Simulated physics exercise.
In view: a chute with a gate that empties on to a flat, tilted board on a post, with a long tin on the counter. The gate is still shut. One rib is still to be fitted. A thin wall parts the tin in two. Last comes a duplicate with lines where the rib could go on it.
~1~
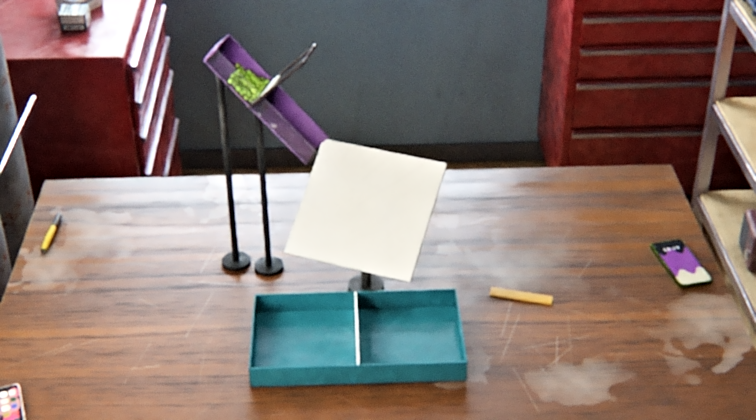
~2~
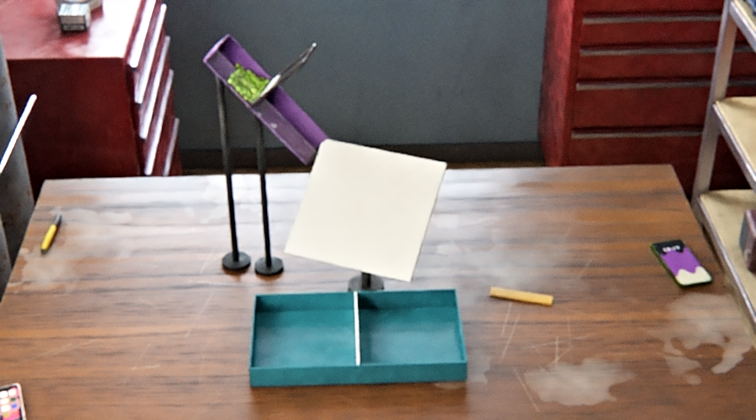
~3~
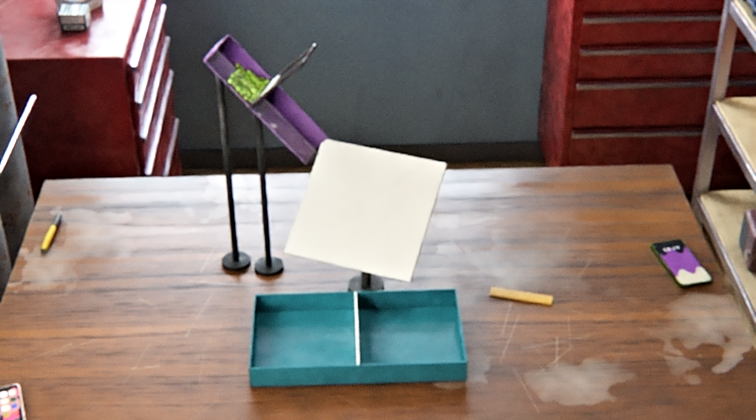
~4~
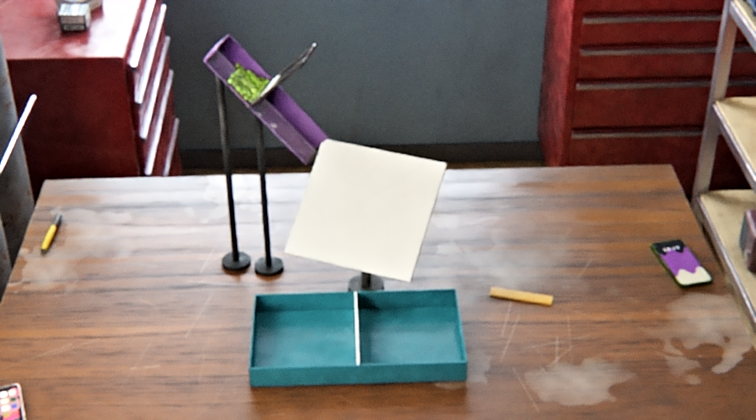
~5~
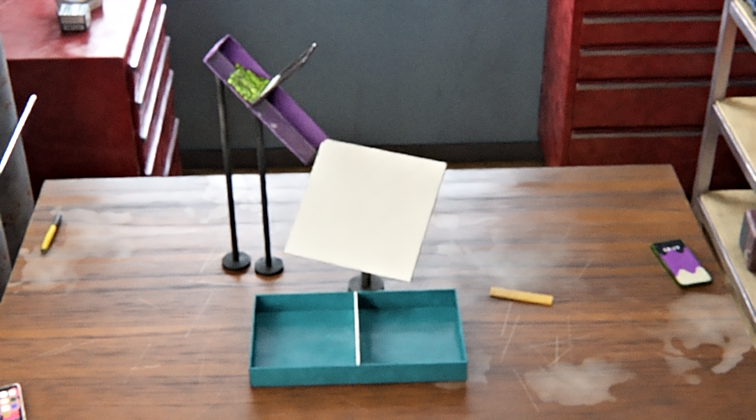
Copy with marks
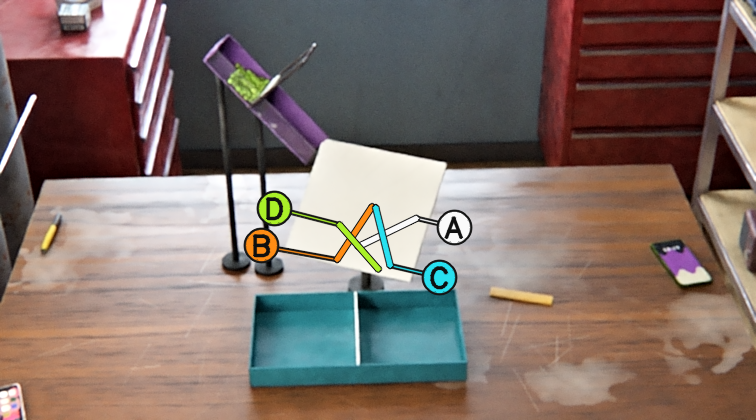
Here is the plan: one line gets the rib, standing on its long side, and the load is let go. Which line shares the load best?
C.
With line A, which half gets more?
Left.
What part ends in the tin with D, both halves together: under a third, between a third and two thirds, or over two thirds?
It is over two thirds.
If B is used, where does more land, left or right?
More lands on the left.
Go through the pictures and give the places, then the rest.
Load behind the gate at (249, 83), dried peas; lip of the chute at (311, 156), sloping fairly steeply, in the first picture.
Middle of the board at (365, 208), tilted fairly steeply; middle of its low edge at (346, 267); of its high edge at (384, 151), in the second picture.
Front corners of the tin at (249, 368) and (467, 362); front end of its middle wall at (358, 365); gate still shut at (272, 85), in the third picture.
Middle of the load at (249, 83); lip at (311, 156), in the fourth picture.
Middle of the load at (249, 83); lip at (311, 156), in the fifth picture.
On the marked copy, line A from (416, 218) to (358, 246); line B from (372, 206) to (337, 259); line C from (375, 207) to (390, 265); line D from (339, 224) to (378, 269).
With A, of what is caught, nearly all in the left half, a small part in the right.
With B, of what is caught, nearly all in the left half, a small part in the right.
With C, of what is caught, about a third in the left half, about two thirds in the right.
With D, of what is caught, a small part in the left half, most in the right.
